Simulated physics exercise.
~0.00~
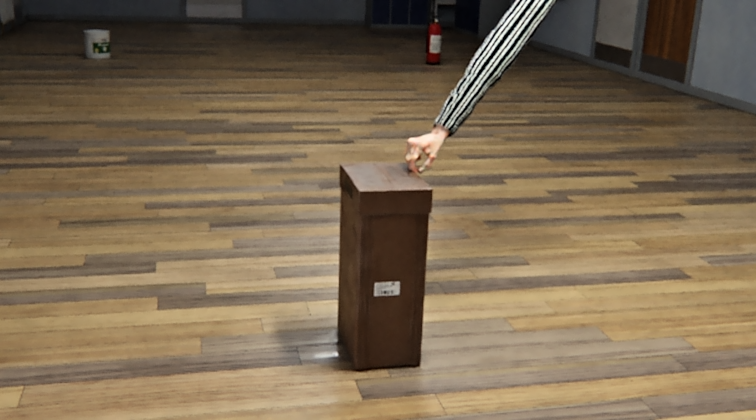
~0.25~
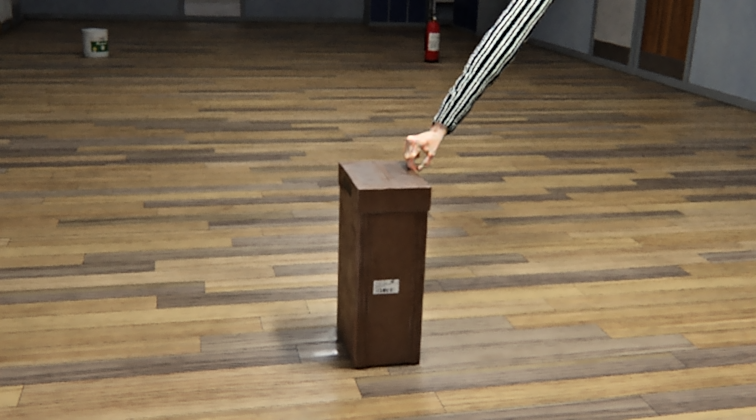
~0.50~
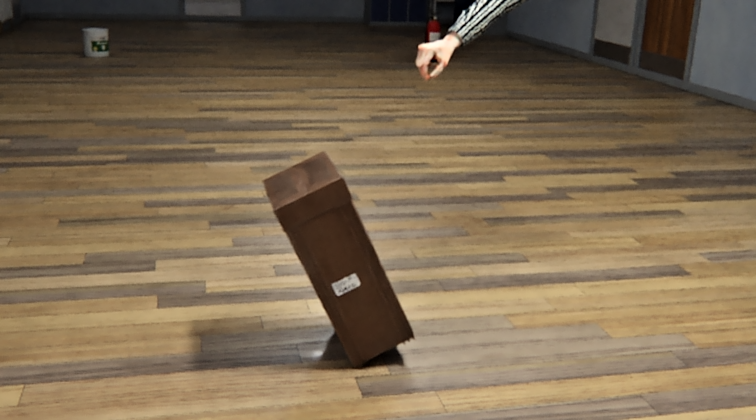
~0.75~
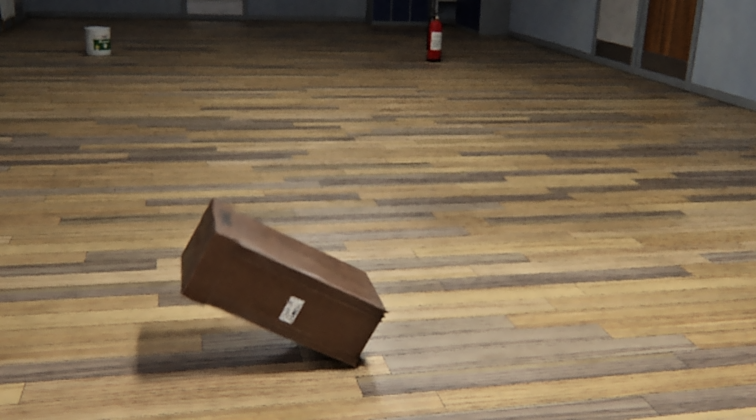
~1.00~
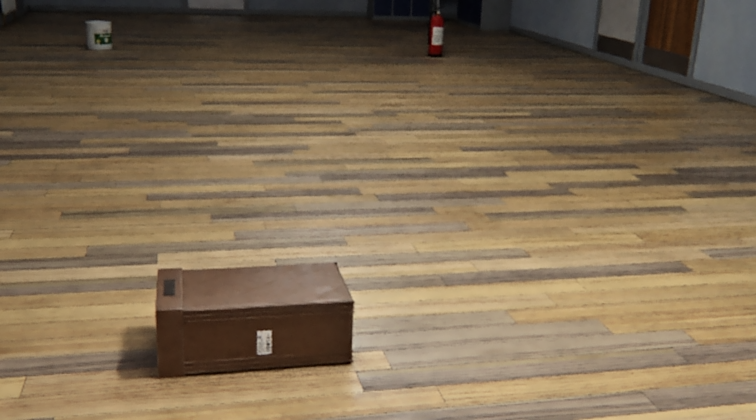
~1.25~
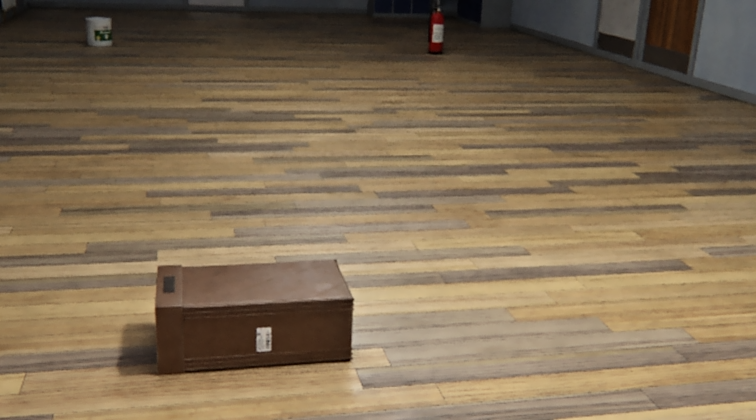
Tall brown box tipping over to the left after a hand in a striped sleeve lets go, landing flat on its side.
